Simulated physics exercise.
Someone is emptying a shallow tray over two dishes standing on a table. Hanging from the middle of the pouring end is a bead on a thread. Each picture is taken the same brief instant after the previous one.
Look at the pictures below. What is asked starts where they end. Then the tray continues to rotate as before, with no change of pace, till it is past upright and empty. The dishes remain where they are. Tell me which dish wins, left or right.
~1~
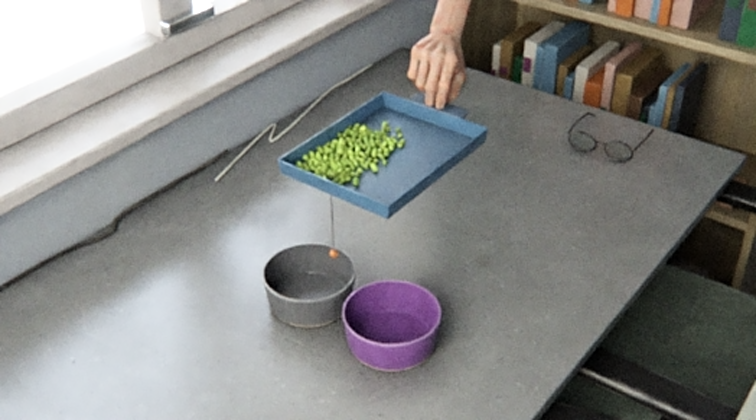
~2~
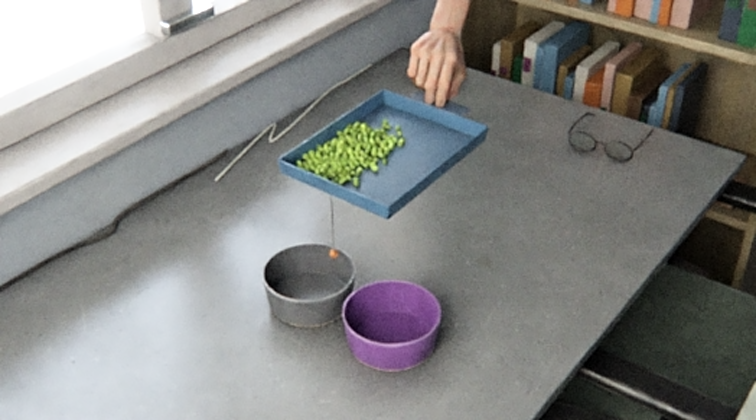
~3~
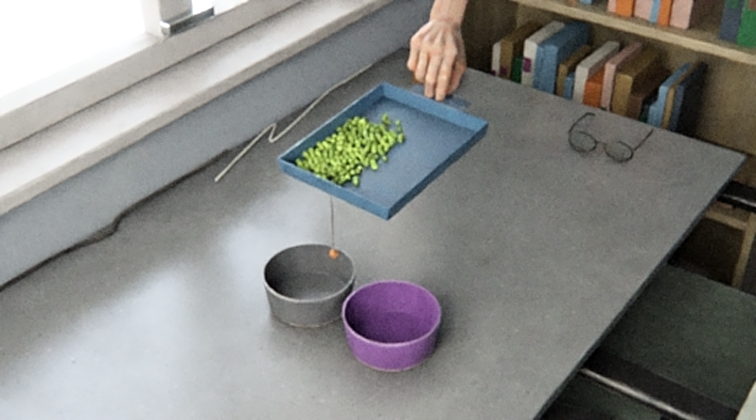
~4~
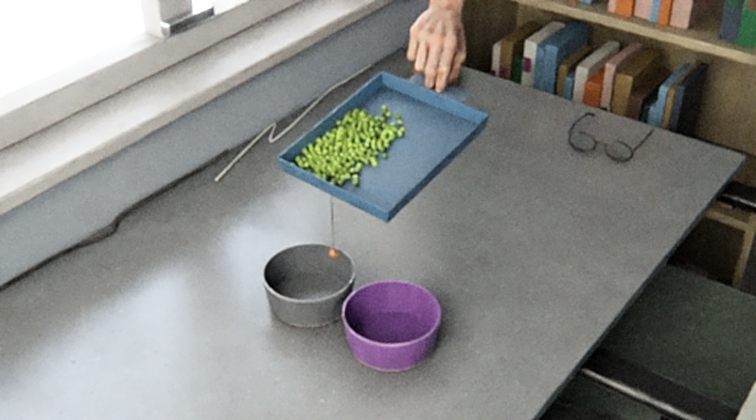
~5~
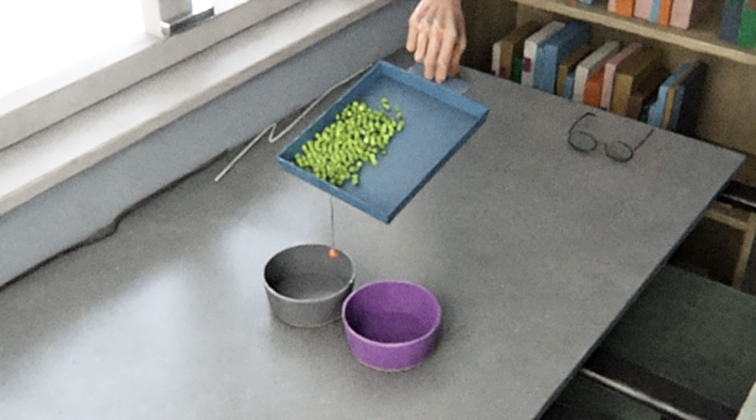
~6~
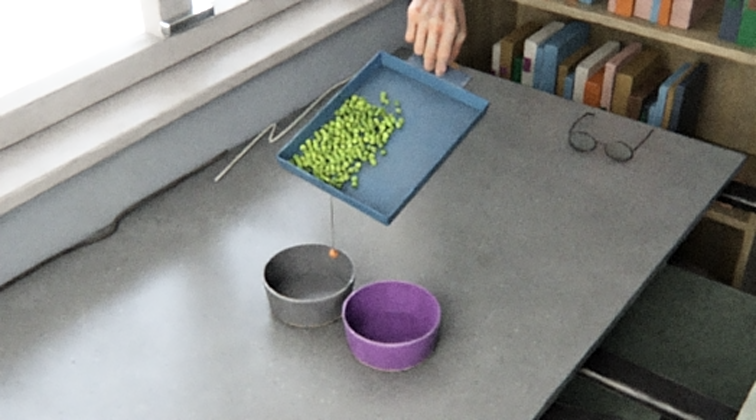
The greater part will fall into the right dish.
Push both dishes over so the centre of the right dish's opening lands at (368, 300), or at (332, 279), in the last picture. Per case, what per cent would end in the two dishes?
First try: Around 100 percent; second try: Around 40 percent.
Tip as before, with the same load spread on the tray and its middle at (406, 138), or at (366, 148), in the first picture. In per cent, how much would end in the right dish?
It would be roughly 80 per cent for the first and roughly 70 per cent for the second.
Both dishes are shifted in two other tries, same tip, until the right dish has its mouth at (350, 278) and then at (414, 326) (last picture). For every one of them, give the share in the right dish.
Trial 1 around 80 percent, trial 2 around 10 percent.
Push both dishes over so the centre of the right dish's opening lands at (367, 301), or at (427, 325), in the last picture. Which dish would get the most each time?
Try 1: The dish at right. Try 2: The dish at left.
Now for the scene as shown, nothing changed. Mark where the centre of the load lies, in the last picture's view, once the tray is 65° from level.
Its middle sits at about pixel (354, 183).
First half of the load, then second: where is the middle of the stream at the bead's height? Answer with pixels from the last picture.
Early half (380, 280), late half (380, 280).
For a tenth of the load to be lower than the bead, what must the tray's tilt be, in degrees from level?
Roughly 95 degrees at that moment.
Soon, tray tipped steeply; all on the tray.
A while on, tray tipped past a quarter turn; about a quarter on the tray; about half in the right dish; a stray few in the left dish; a stray few outside both; a small part in the air.
Towards the end, tray tipped past a quarter turn; most in the right dish; a small part in the left dish; a small part outside both.
Finally, tray tipped past a quarter turn; most in the right dish; a small part in the left dish; a small part outside both.
